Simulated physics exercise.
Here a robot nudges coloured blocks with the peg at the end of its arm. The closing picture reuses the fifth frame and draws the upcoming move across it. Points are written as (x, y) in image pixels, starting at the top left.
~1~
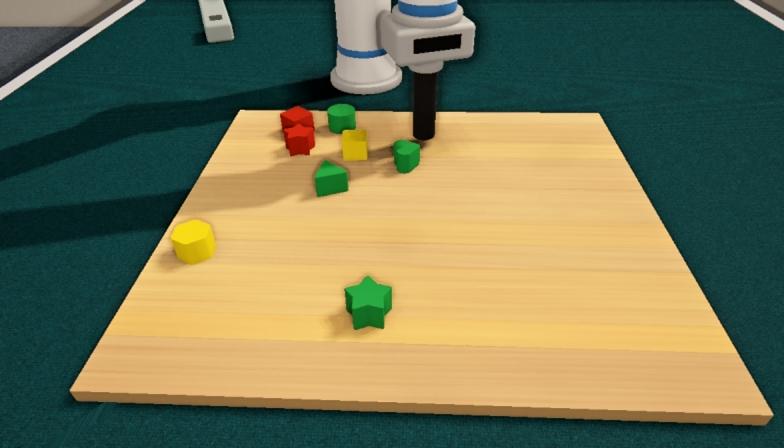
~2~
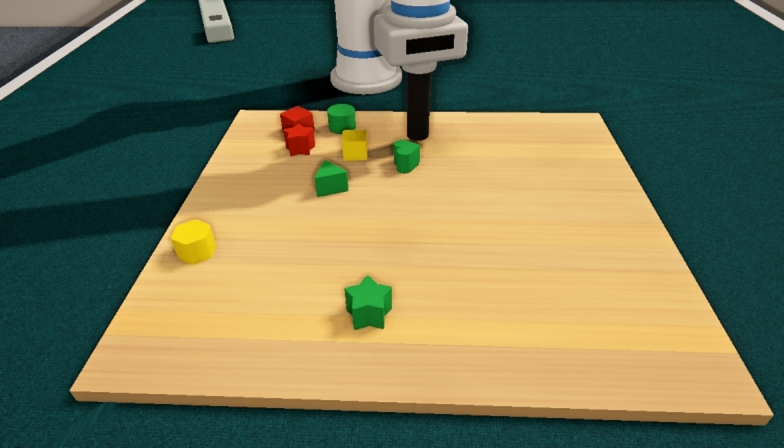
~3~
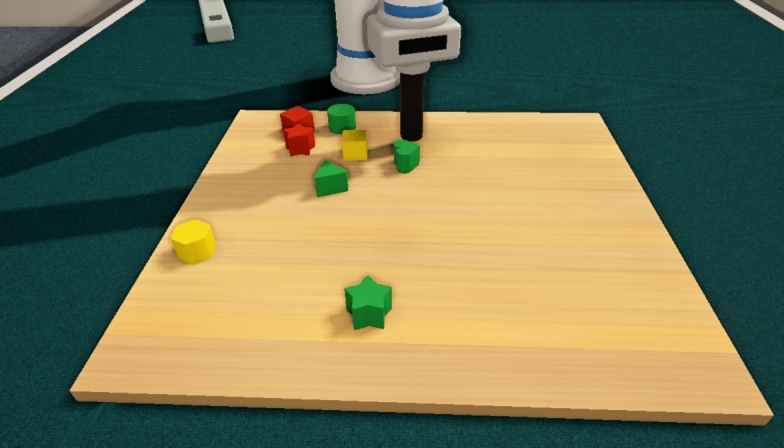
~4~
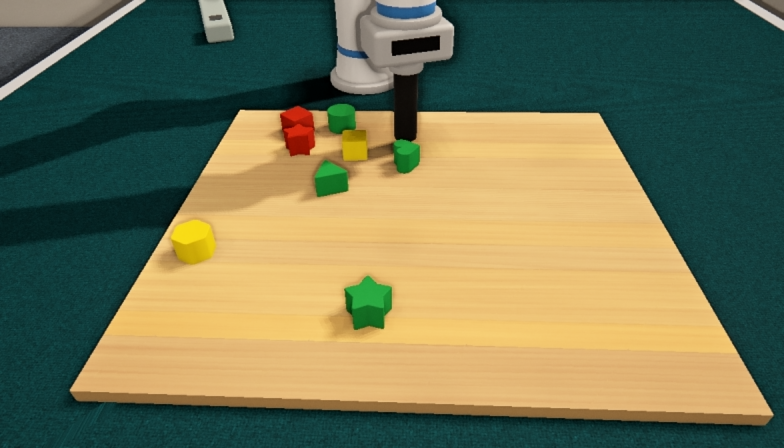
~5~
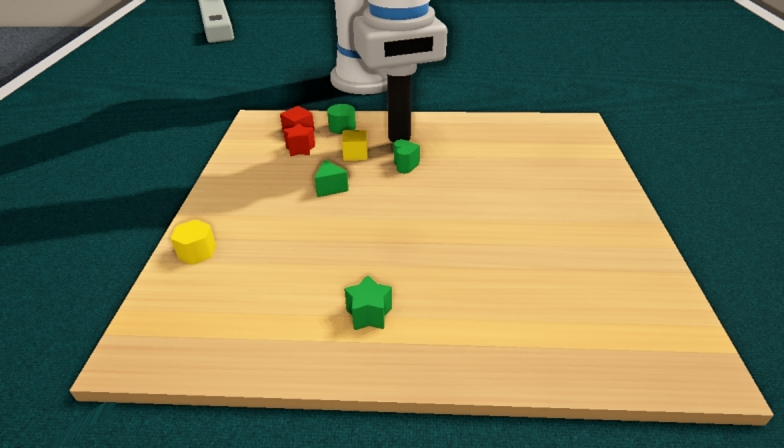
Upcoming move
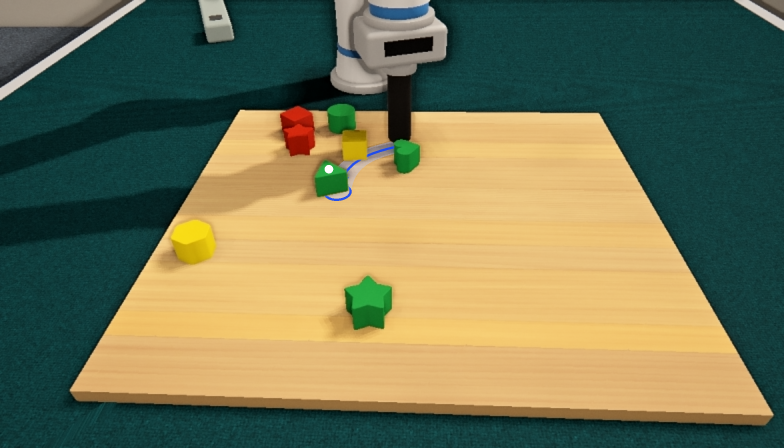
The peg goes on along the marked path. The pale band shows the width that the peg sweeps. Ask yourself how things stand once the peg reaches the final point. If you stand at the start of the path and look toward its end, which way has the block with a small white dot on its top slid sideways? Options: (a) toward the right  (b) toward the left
b
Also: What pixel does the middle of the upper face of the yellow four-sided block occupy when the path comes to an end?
Somewhere near (329, 141).
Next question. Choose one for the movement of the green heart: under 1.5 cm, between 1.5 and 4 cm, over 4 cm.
That one ends up within 1.5 cm of where it is now.
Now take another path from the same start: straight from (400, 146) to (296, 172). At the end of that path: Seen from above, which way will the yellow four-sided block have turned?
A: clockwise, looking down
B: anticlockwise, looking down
Option A.
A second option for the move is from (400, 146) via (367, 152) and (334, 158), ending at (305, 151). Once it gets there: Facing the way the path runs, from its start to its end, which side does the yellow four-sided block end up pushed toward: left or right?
It is displaced to the left.
Drawn move, from (400, 146) through (369, 155) and (347, 171) to (338, 192); the dot is on the green triangular block.
What follows on the original path. One third of the way, peg (368, 147); yellow four-sided block (343, 138).
Two thirds of the way, peg (346, 164); yellow four-sided block (329, 141), turned 30° clockwise.
At the end, peg (337, 184); green triangular block (320, 184); yellow four-sided block (329, 141), turned 30° clockwise; green heart still.
